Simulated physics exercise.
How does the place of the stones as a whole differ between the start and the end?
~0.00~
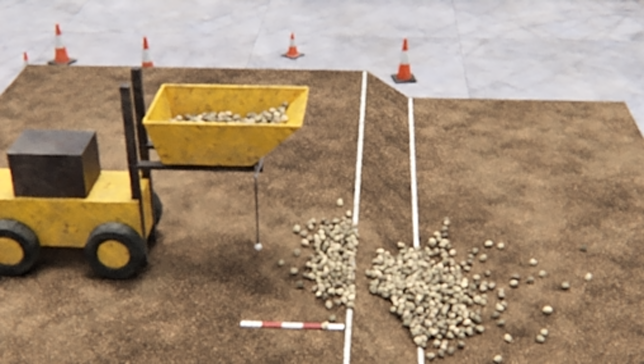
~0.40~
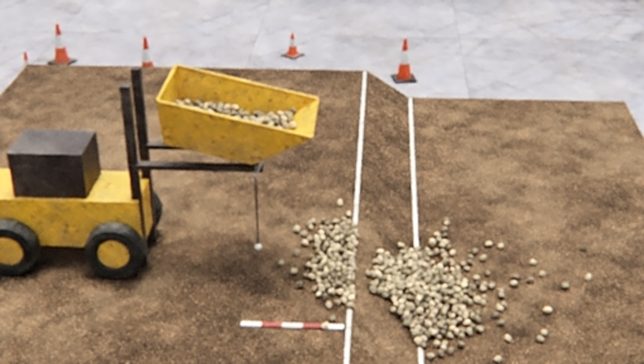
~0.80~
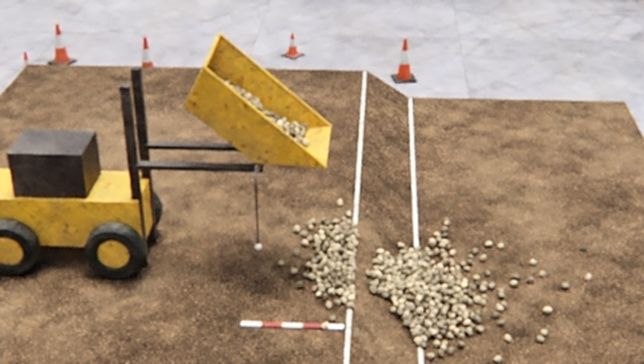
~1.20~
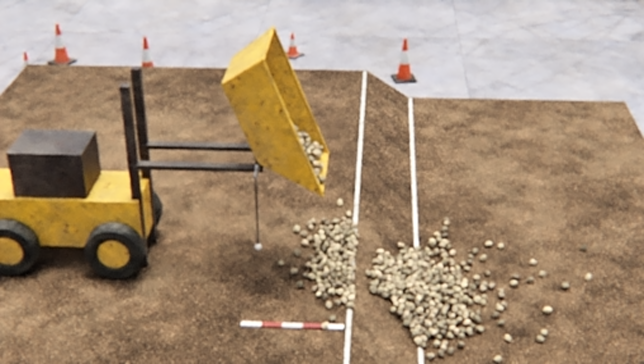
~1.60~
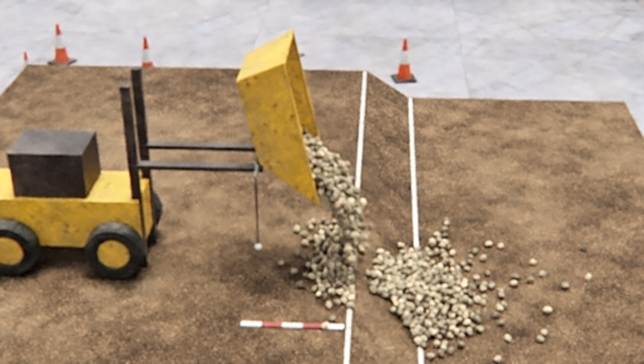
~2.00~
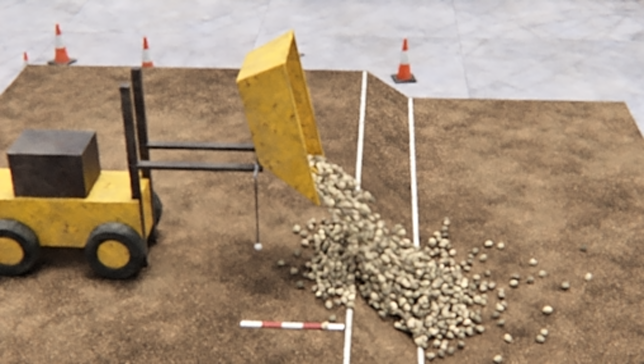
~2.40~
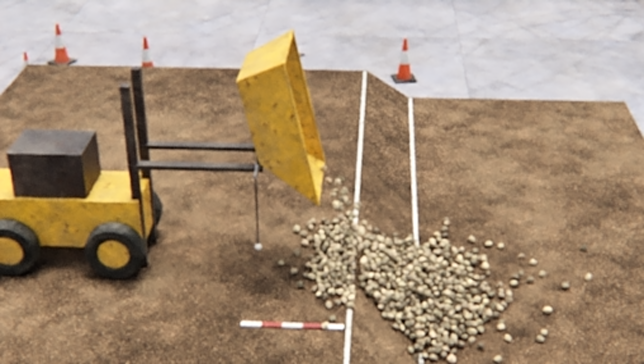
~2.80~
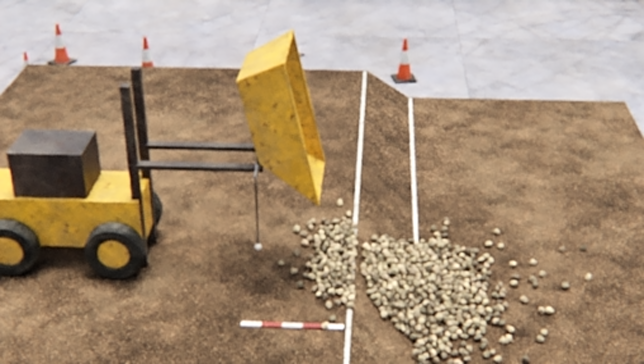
At the start many of the stones were up in the yellow skip, with the rest lying in heaps on the ground. By the end they all lay on the ground, lower and farther right as a whole, with a larger heap at the foot of the slope.
On a patch of brown dirt with a short slope between two white lines, a yellow forklift tipped its raised skip steeply to the right, and pale stones poured onto an earlier pile, leaving the skip empty and the lower heap bigger.
